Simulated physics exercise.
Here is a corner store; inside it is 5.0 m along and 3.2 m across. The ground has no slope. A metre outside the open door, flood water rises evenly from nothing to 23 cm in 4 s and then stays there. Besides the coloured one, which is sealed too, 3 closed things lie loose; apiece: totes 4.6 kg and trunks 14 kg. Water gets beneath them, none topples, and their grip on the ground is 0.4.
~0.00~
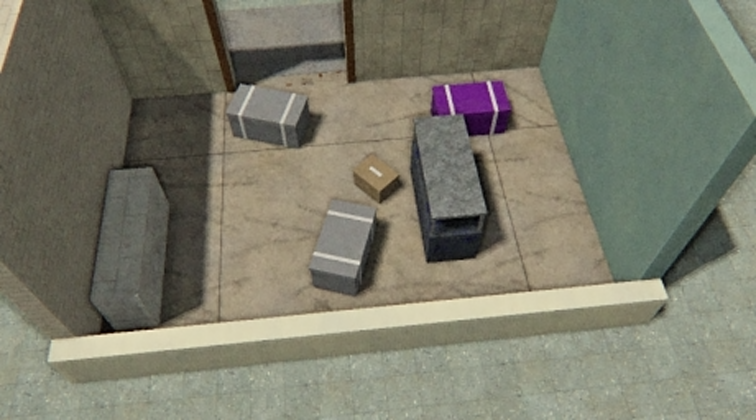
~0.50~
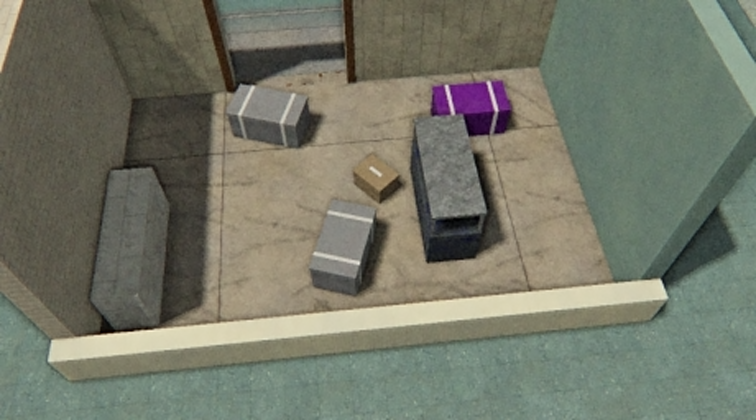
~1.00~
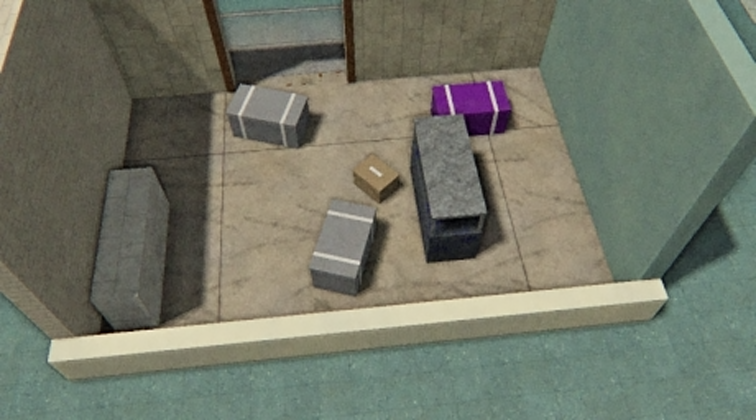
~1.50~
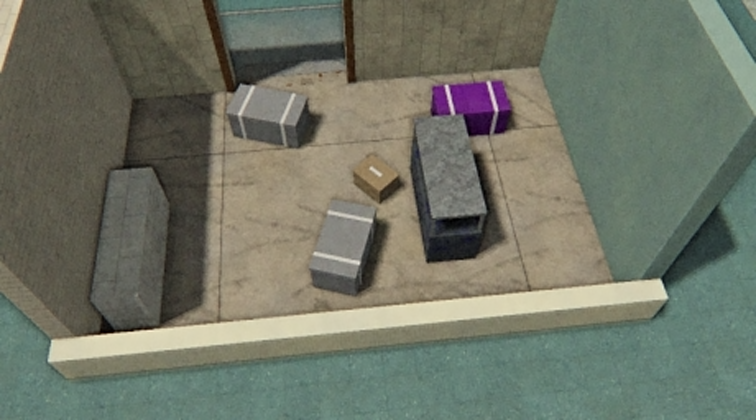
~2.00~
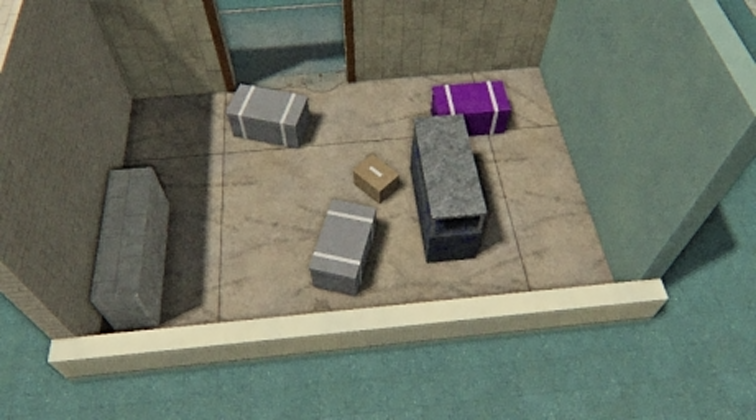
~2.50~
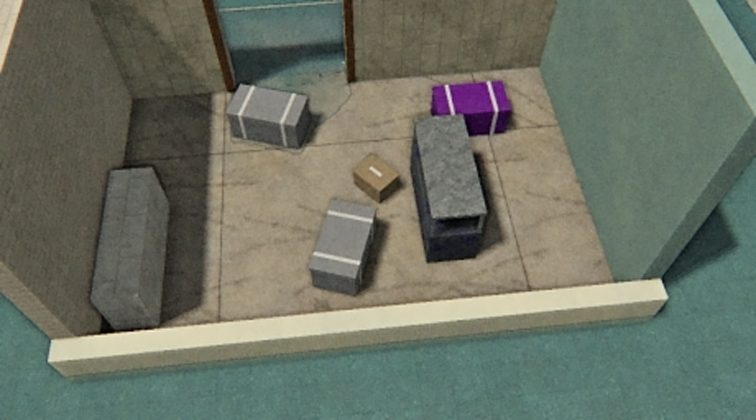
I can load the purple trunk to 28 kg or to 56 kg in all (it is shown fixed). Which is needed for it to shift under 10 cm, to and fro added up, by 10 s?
For it, the lower weight is enough.
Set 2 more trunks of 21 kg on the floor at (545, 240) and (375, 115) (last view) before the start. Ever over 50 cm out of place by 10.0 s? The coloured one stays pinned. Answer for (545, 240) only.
It is over.
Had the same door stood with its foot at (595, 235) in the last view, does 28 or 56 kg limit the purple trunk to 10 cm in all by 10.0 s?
In that case neither load is enough.
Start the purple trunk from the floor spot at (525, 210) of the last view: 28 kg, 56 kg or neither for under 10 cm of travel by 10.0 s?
Only the larger holds.
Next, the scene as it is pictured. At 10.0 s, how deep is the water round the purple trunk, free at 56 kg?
Roughly 5 cm.
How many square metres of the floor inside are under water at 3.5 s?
Roughly 2.5 m2.
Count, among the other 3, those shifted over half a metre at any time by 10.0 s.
I count 3.
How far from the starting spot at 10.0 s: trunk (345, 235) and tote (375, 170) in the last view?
In turn: 60 cm, 200 cm.
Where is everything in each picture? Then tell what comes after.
The first frame shows the purple trunk at (471, 98) rests on the ground; 0.0 m2 under water; 0 of 4 have shifted.
The second frame shows the purple trunk at (471, 98) rests on the ground; 0.0 m2 under water; 0 of 4 have shifted.
The third frame shows the purple trunk at (471, 98) rests on the ground; water covers 0.0 m2; 0 of 4 have shifted.
The fourth frame shows the purple trunk at (471, 98) rests on the ground; water covers 0.0 m2; 0 of 4 have shifted.
The fifth frame shows the purple trunk at (471, 98) rests on the ground; 0.1 m2 under water; 0 of 4 have shifted.
The sixth frame shows the purple trunk at (471, 98), on the bottom; 0.6 m2 under water; 0 of 4 have shifted.
After 3.5 s the purple trunk would be 0 cm from its start with 28 kg and 0 cm from its start with 56 kg; 0 cm of water round it then.
After 4.5 s the purple trunk would be 0 cm from its start with 28 kg and 0 cm from its start with 56 kg; 0 cm of water round it then.
After 7.0 s the purple trunk would be 0 cm from its start with 28 kg and 0 cm from its start with 56 kg; 2 cm of water round it then.
After 10.0 s the purple trunk would be 0 cm from its start with 28 kg and 0 cm from its start with 56 kg; 5 cm of water round it then.
